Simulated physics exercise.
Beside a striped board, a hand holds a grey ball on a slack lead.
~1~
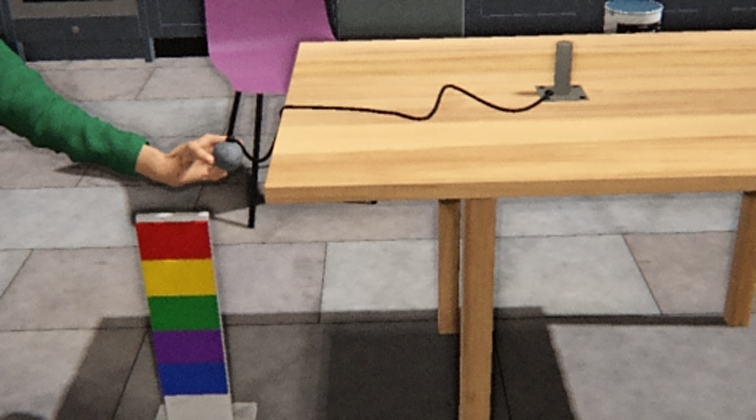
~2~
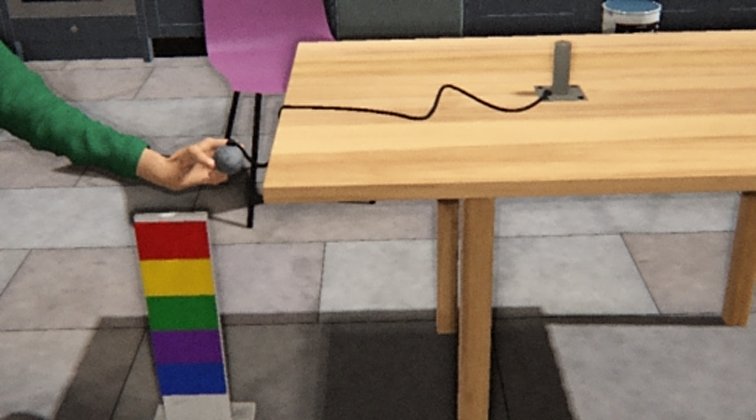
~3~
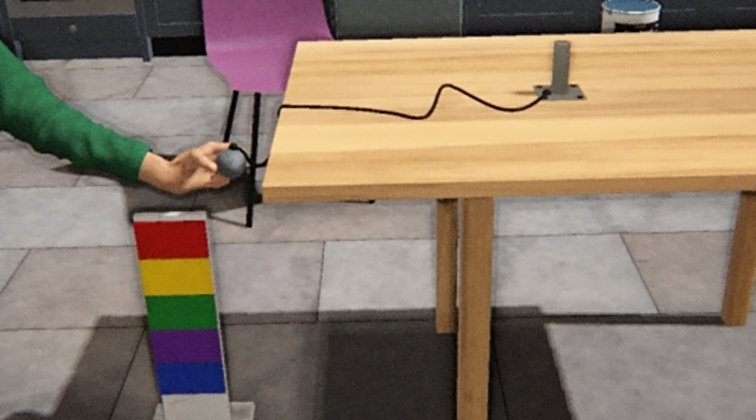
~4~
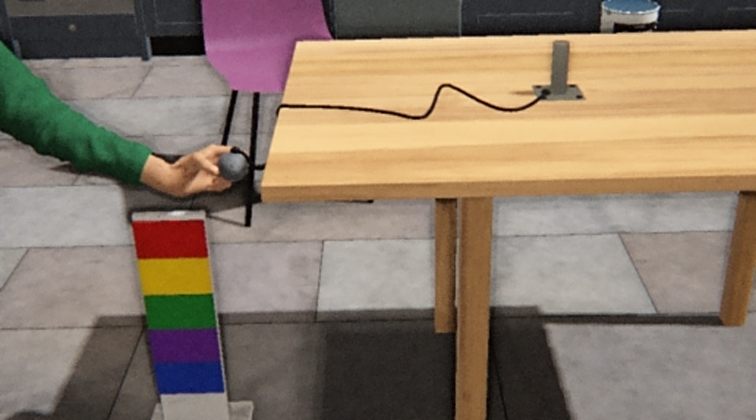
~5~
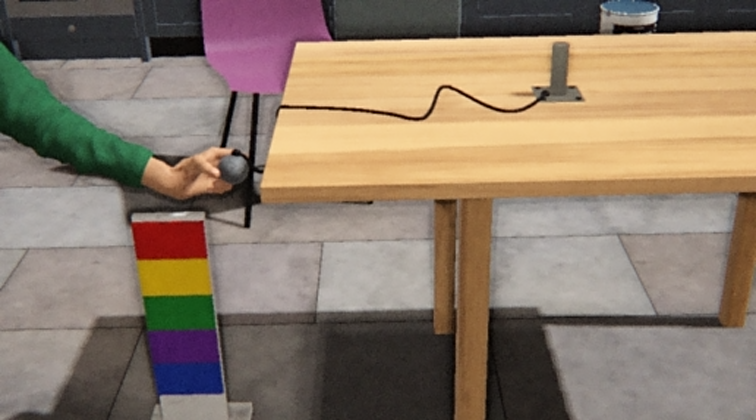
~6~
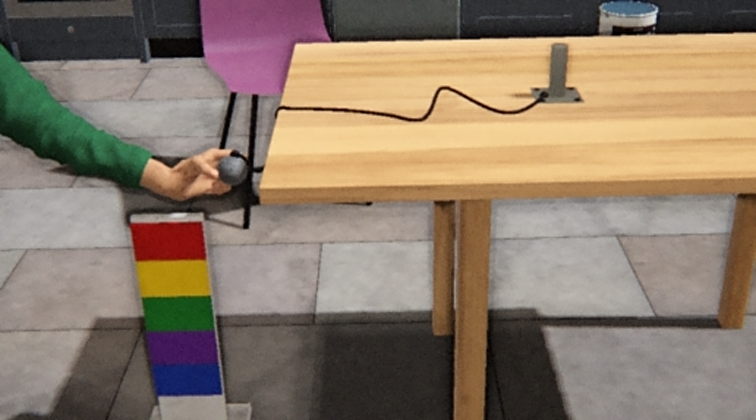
Beside a wooden table, above a board striped red, yellow, green, purple and blue, a hand in a green sleeve held a grey ball on a slack black lead, and almost nothing moved.
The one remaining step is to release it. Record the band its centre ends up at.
Centre ends at purple.
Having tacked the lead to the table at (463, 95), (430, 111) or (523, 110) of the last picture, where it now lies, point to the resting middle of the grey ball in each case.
Roughly (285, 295), (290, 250) and (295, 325).
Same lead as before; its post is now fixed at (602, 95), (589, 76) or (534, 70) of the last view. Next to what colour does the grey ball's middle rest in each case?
Going case by case, it's green, green and finally purple.
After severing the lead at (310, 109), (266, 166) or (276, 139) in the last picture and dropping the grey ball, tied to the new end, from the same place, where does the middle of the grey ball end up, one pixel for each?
So, going through them: (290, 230) first, (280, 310) next, (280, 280) last.
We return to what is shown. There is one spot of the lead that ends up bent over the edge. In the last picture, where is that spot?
It's the piece you see at (416, 121).
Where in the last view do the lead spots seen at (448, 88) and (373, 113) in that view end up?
The first one ends up at (384, 105) and the second one at (280, 159).
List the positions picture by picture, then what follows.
Grey ball (228, 155); red (173, 242); yellow (179, 279); green (184, 314); purple (189, 348); blue (193, 380), in the first picture.
Grey ball (228, 160); lead through (526, 108) (463, 92) (434, 109) (364, 110) (282, 120), in the second picture.
Grey ball (231, 163), in the third picture.
Grey ball (232, 167); lead through (524, 108) (461, 91) (432, 108) (362, 110) (280, 119), in the fourth picture.
Grey ball (233, 169), in the fifth picture.
Grey ball (232, 170); lead through (523, 110) (459, 93) (430, 110) (361, 112) (278, 121), in the sixth picture.
Soon after, ball near (331, 321); level with purple.
Then, ball near (276, 344); level with purple.
At rest, ball near (301, 338); level with purple. The purple one.
